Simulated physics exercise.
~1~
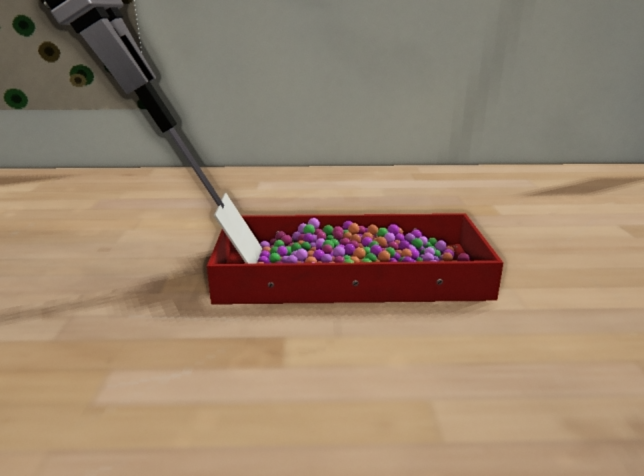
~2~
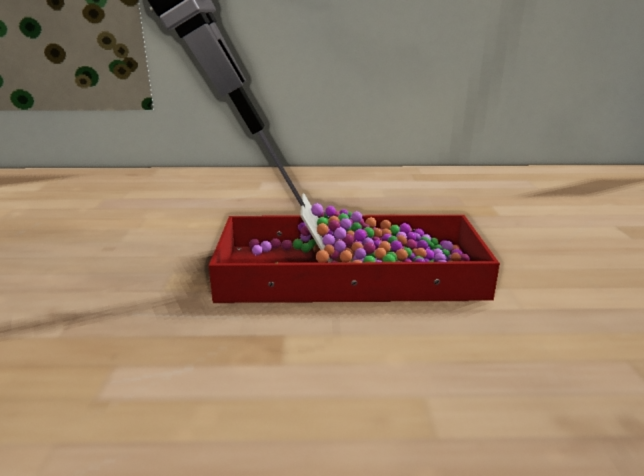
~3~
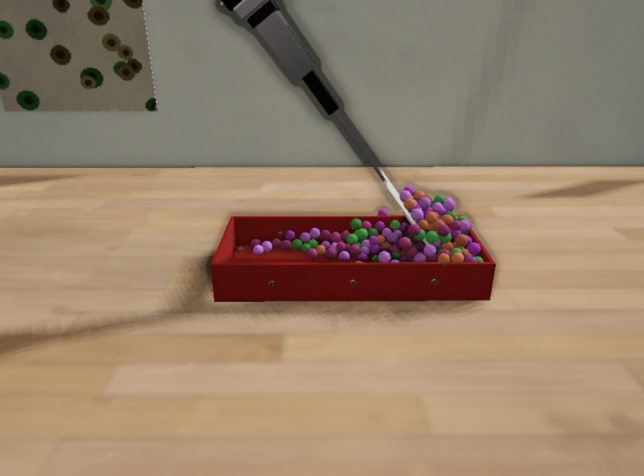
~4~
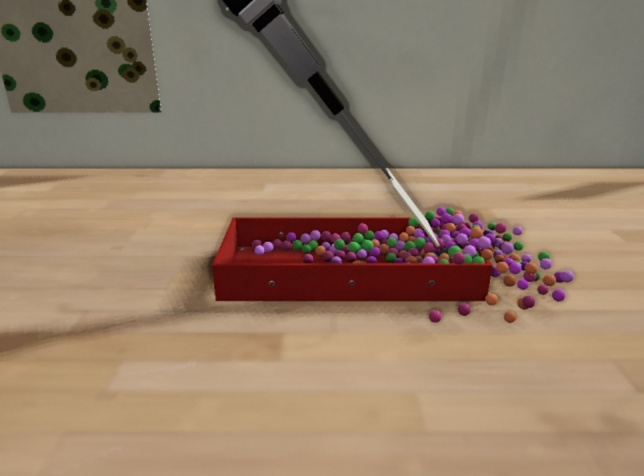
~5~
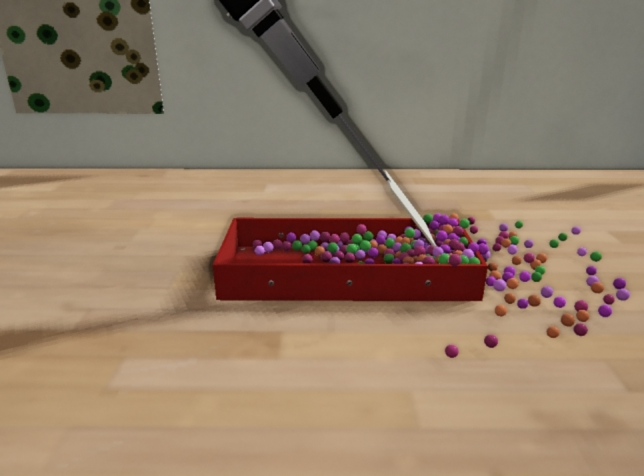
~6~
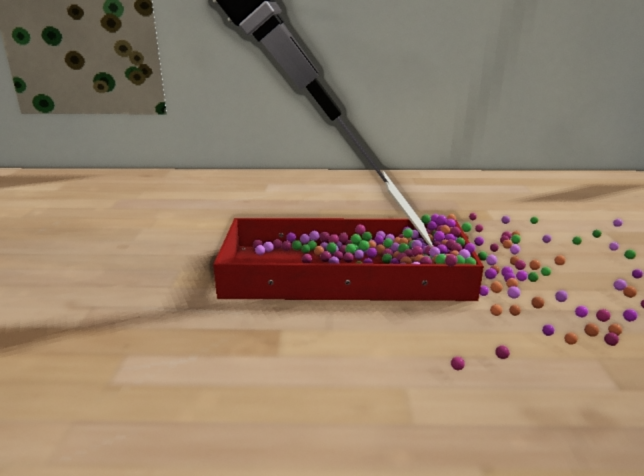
On a wooden table top, a robot's turner pushes colourful balls right, spilling some from a red tray.
